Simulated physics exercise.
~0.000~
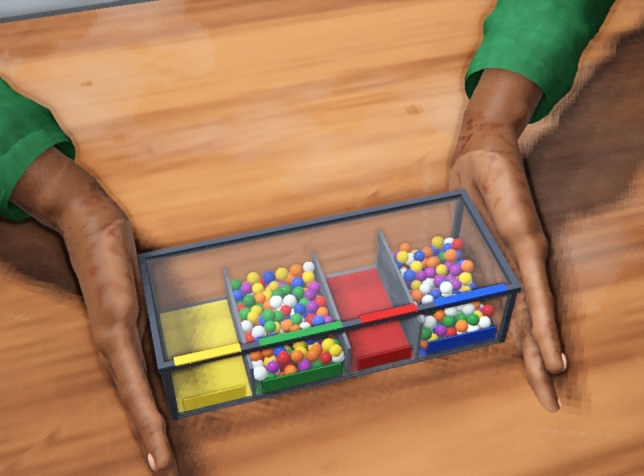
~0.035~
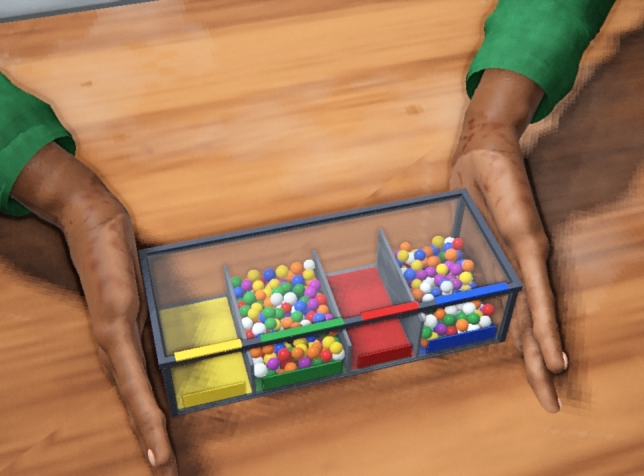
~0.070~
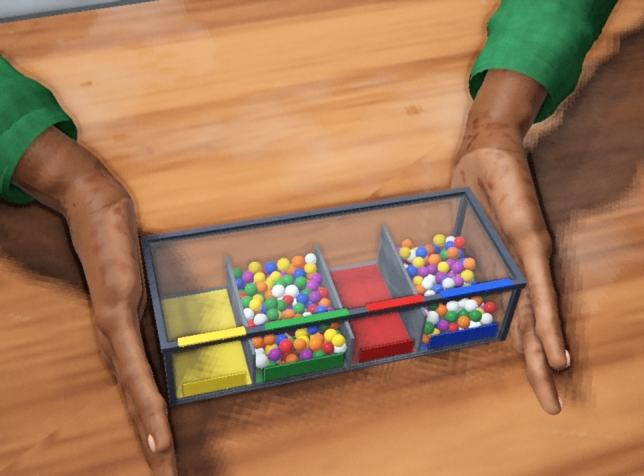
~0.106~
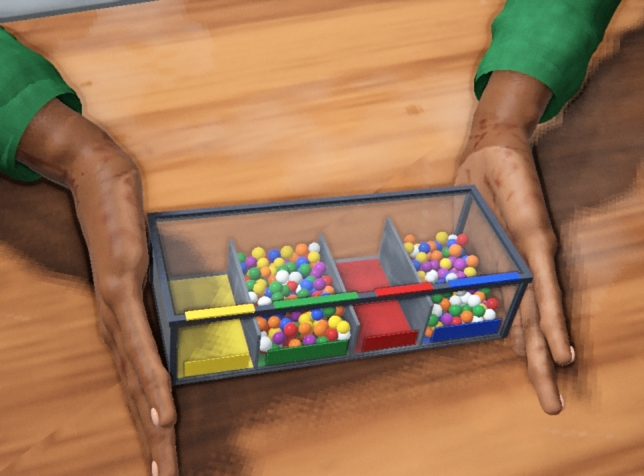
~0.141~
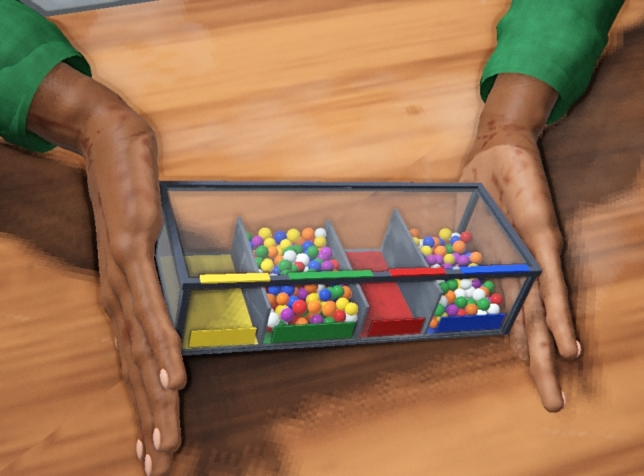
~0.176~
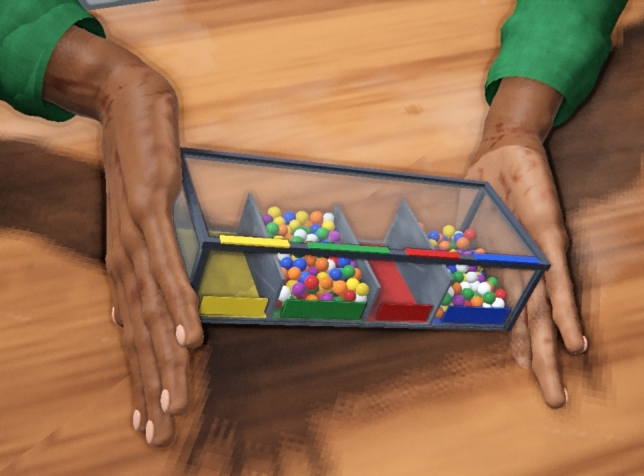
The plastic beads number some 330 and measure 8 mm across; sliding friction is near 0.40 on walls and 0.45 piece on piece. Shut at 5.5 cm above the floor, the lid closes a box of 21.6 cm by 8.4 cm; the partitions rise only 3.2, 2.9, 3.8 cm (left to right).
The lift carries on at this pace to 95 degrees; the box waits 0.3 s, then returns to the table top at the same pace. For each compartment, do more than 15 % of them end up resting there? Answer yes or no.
Red compartment: Yes, blue compartment: Yes, green compartment: No, yellow compartment: No.
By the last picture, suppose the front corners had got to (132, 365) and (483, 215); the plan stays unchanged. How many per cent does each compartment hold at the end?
That leaves red with 0 percent, blue with 30, green with 10 and yellow with 60 percent.
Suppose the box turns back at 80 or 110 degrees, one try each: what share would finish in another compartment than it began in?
First try: Around 40 %; second try: Around 55 %.
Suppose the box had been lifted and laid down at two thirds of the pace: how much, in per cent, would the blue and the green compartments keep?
Blue 70 %, green 10 %.
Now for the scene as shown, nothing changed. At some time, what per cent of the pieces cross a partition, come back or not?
The share is close to 50 percent.
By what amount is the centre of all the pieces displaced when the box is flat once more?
Around 4.5 centimetres.
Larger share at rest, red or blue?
That would be the blue compartment.
After 0.81 s, tilt 95 degrees; red 25 %, blue 65 %, green 15 %.
After 1.22 s, tilt 54 degrees; red 25 %, blue 70 %, green 5 %.
Then, at 1.72 s, tilt 0 degrees; red 25 %, blue 70 %, green 5 %.
In the end, at 2.3 s, red 25 %, blue 70 %, green 5 %, yellow 0 %.
